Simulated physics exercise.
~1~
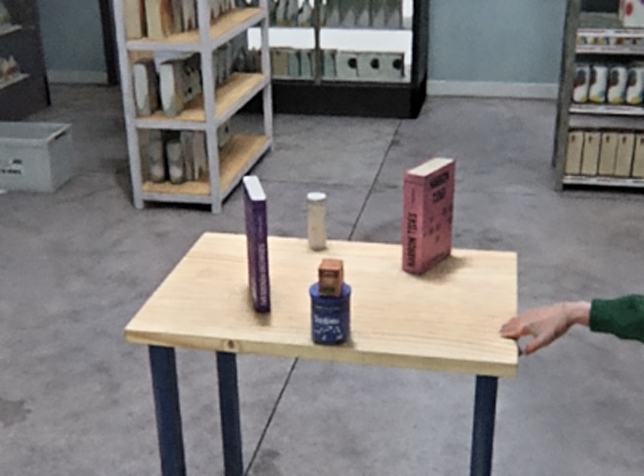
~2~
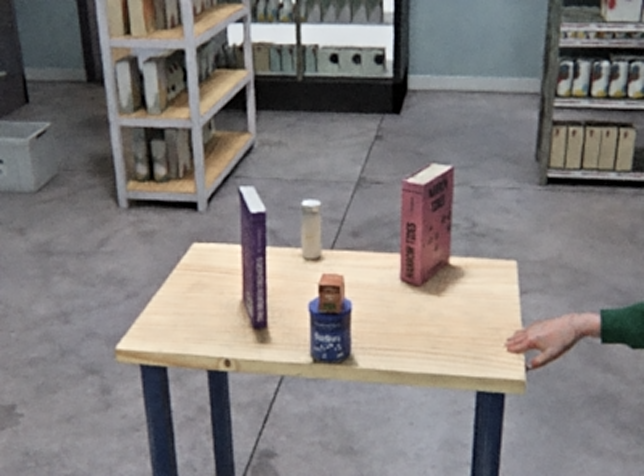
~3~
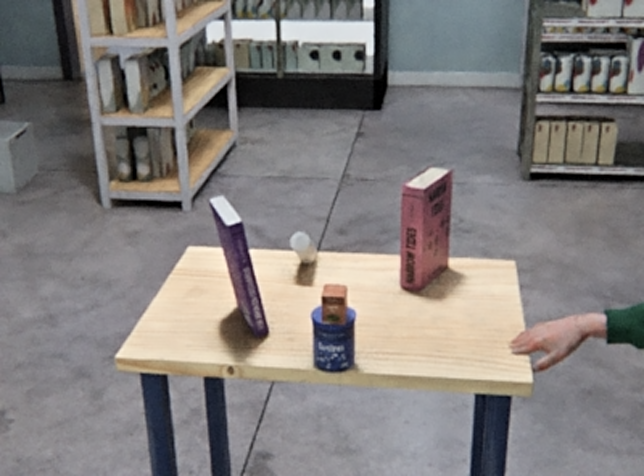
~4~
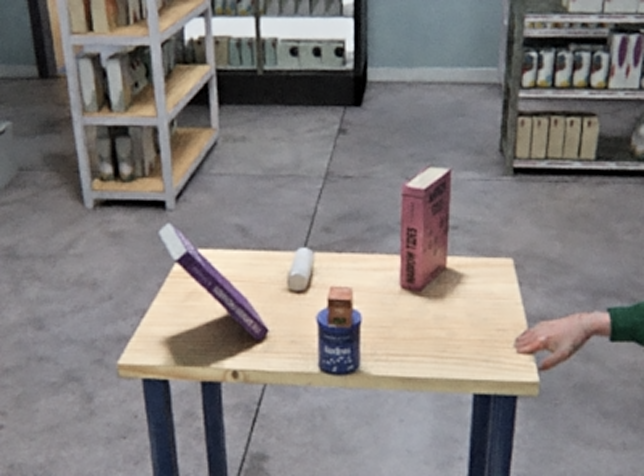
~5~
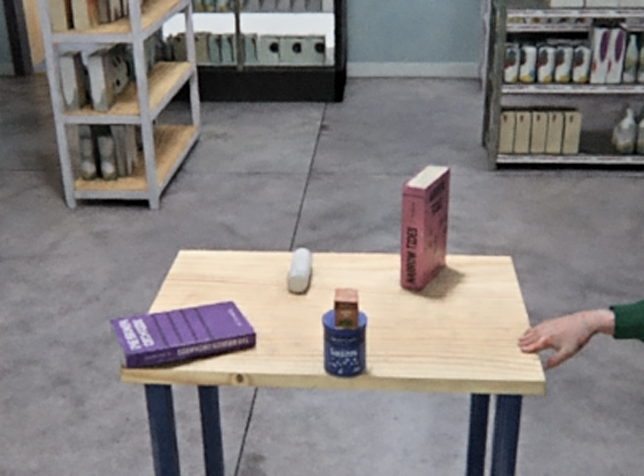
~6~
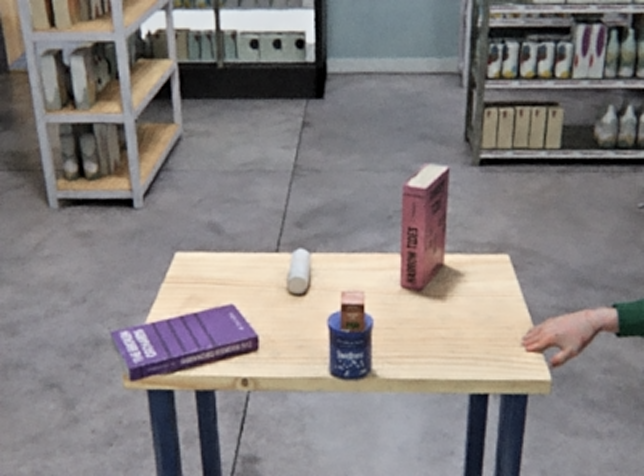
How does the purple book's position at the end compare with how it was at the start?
At the start the purple book stands upright on the left part of the table. By the end it has toppled to the left and lies on its side on the tabletop.
